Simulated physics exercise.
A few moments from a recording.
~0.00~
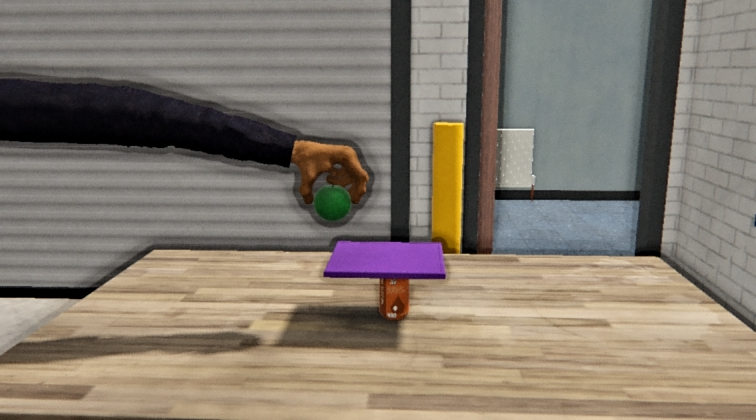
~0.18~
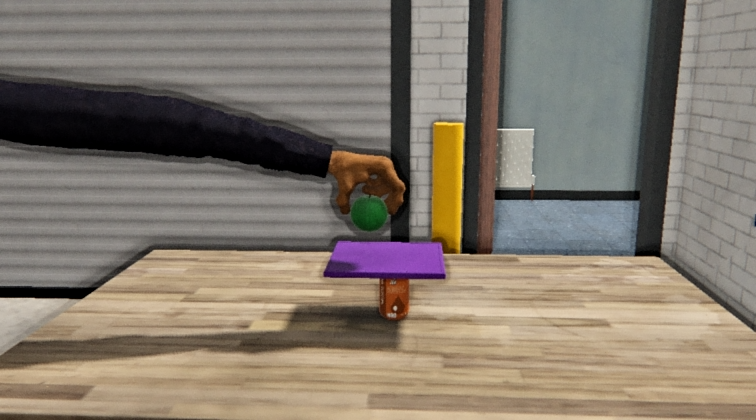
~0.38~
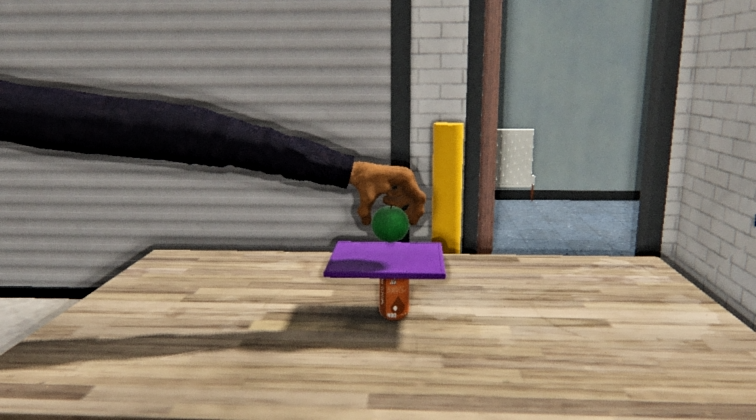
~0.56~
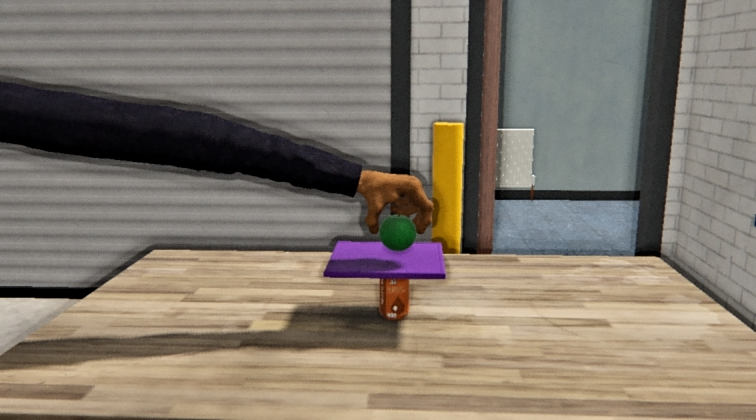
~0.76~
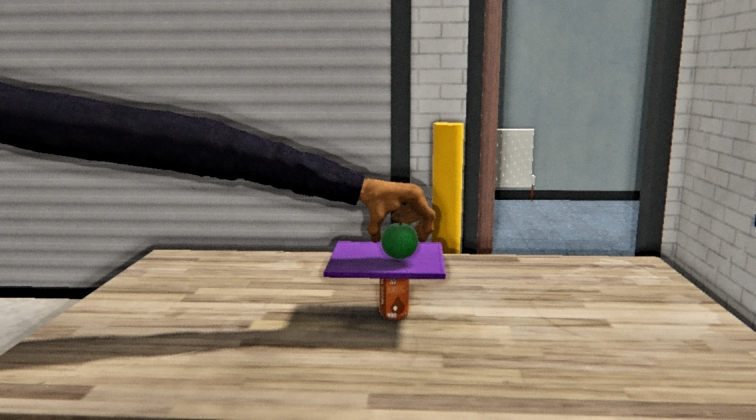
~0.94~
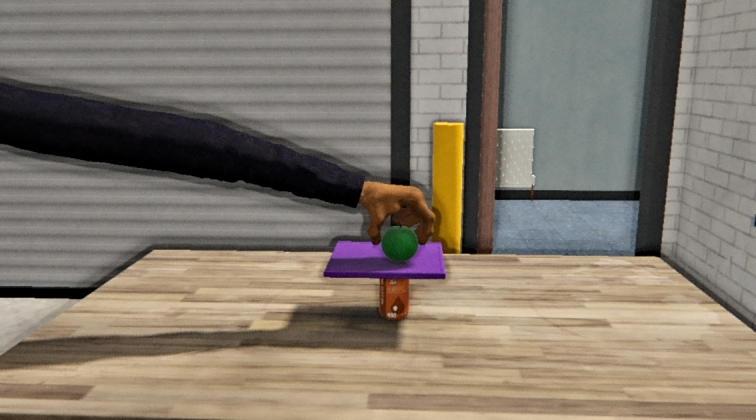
A brown hand on a dark-sleeved arm reaching in from the left carries a small green ball-like object rightward and down over a flat purple piece. The purple piece sits on a small orange-brown support on a pale wooden table, seen from the front by a still camera, with a grey shutter, yellow post and door behind. The hand slows, lowering the green object slightly onto the purple surface, fingers still around it.
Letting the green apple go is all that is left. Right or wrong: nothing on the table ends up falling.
Right.
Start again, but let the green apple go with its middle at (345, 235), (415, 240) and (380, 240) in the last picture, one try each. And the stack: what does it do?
With the first release it tips over; with the second it stays steady; with the third it stays steady.
After 1.24 s, nothing has stirred.
After 1.64 s, green apple resting near (400, 244).
At rest (2.0 s), all 3 in place. Seen from the same camera at the end, green apple near (400, 244). The stack stays up.
